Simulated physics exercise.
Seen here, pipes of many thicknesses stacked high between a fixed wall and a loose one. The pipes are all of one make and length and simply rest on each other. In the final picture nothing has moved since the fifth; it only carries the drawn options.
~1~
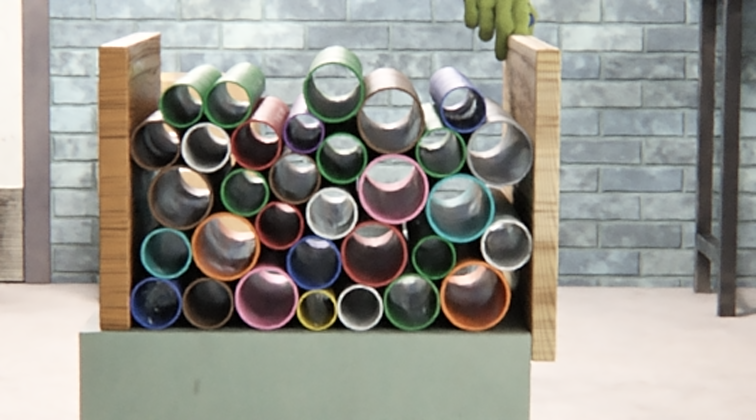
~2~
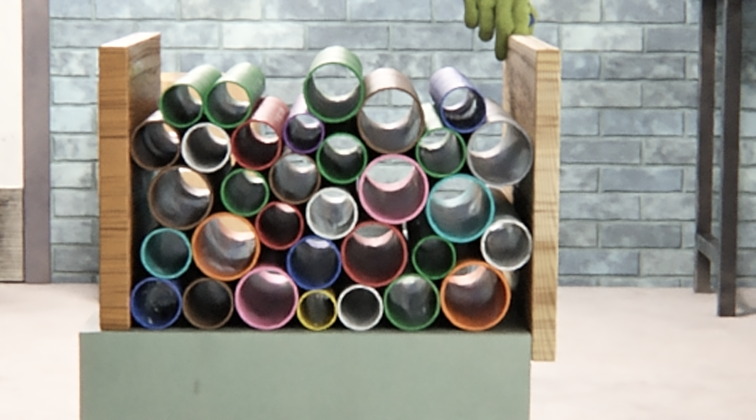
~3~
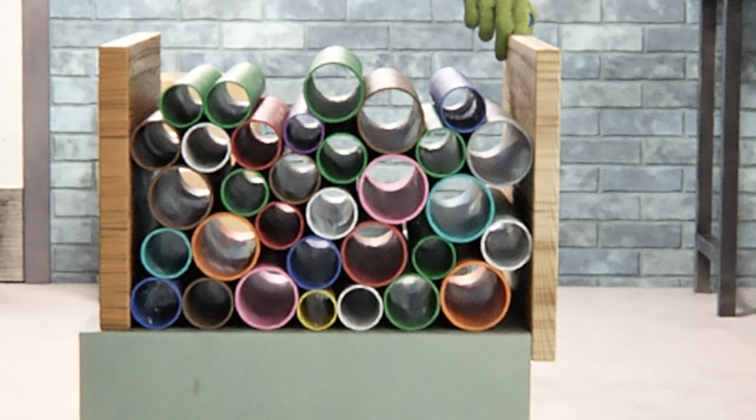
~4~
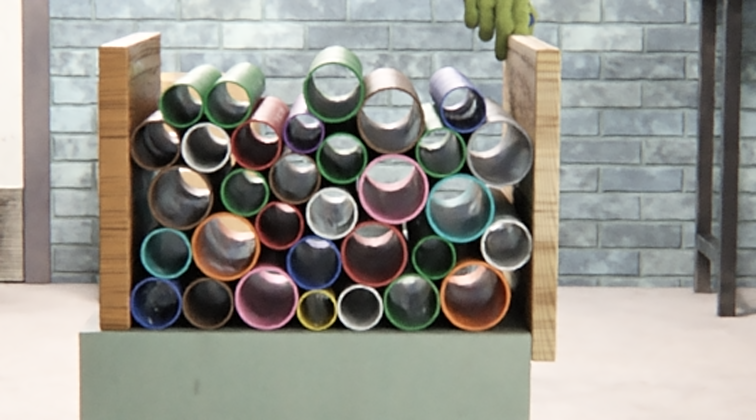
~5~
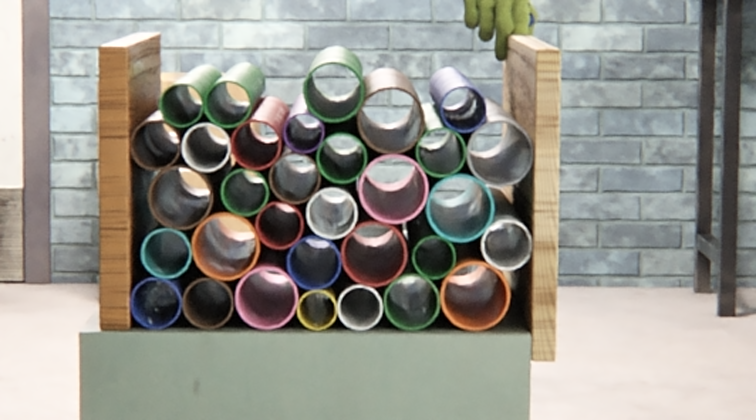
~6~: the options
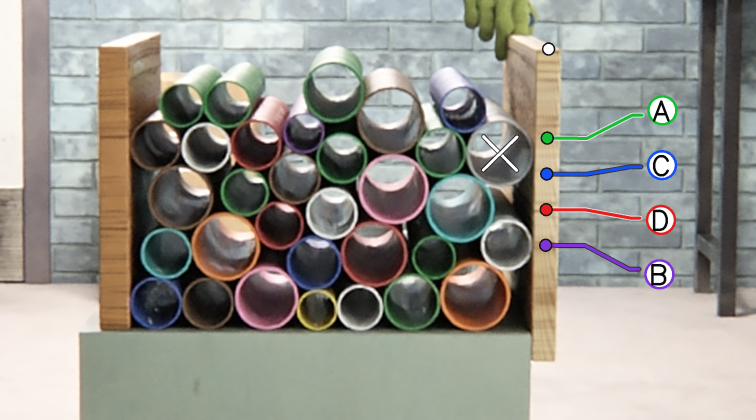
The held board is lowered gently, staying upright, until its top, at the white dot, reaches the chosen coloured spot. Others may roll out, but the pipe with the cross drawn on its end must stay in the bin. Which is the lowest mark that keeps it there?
Stop at D.
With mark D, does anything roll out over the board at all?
No.
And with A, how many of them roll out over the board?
With A, none.
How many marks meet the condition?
The number is three.
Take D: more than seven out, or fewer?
At D, fewer than seven.
On the copy, A at (547, 138); B at (546, 245); C at (547, 174); D at (546, 210); the cross at (500, 153); the white dot at (549, 49).
On D. First, top of the board (534, 126).
Then, top of the board (533, 208).
Finally, top of the board (533, 208), none out over the board, the crossed one still inside.
By contrast, A keeps the crossed one inside; B lets the crossed one out; C keeps the crossed one inside.
